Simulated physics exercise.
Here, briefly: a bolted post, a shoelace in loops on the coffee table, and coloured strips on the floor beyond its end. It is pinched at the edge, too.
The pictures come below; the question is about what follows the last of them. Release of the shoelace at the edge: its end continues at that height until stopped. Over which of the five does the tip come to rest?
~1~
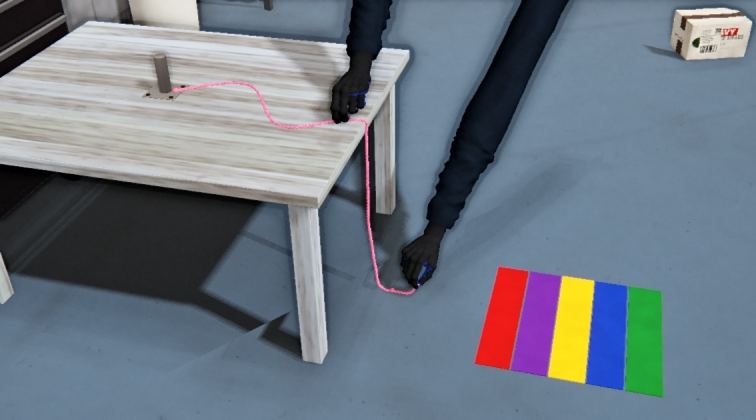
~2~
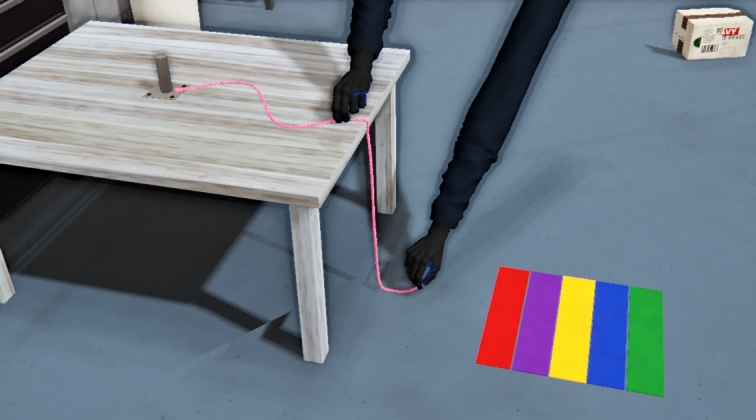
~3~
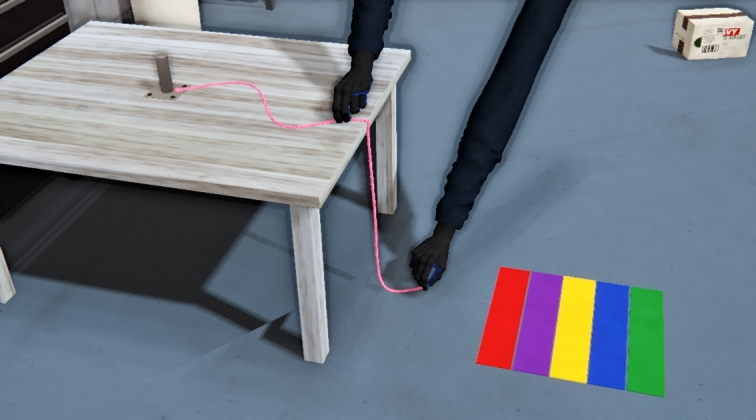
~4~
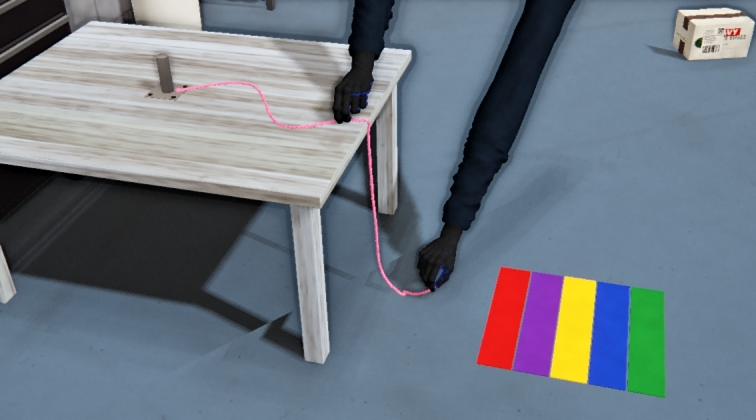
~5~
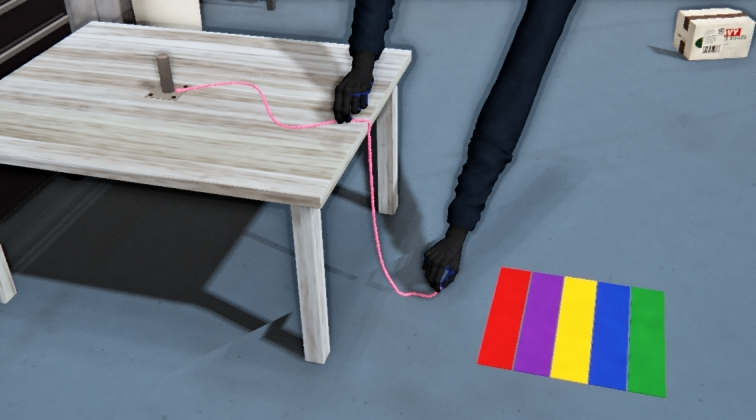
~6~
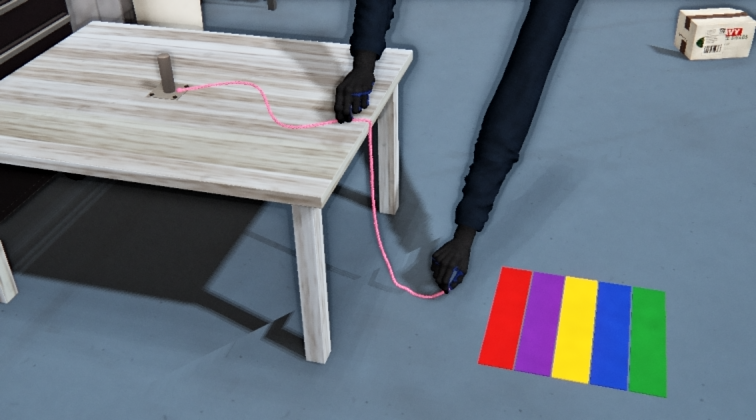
Over the blue one.
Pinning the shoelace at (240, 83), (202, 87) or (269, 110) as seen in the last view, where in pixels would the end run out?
Expect roughly (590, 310) for the first, (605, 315) for the second and (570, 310) for the third.
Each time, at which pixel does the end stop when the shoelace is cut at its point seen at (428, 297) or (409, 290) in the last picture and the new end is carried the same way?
First try near (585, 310), second near (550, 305).
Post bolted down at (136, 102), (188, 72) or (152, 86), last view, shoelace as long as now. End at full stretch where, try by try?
Try by try, around (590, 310), (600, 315) and (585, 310).
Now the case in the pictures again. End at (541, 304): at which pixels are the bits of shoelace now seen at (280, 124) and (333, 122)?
(336, 113) and (373, 140), approximately.
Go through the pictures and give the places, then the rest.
End (418, 284); red (496, 347); purple (532, 353); yellow (569, 359); blue (606, 366); green (644, 373), in the first picture.
End (422, 285); shoelace through (212, 85) (263, 100) (300, 127) (369, 141) (374, 213) (378, 274), in the second picture.
End (428, 286), in the third picture.
End (435, 287); shoelace through (213, 85) (265, 101) (302, 127) (369, 141) (375, 213) (383, 275), in the fourth picture.
End (441, 288), in the fifth picture.
End (449, 289); shoelace through (214, 85) (266, 101) (303, 127) (370, 141) (374, 213) (392, 275), in the sixth picture.
Soon after, end near (541, 304); over purple.
Then, end near (589, 311); over yellow.
At full stretch, end near (617, 316); over blue. The blue one.
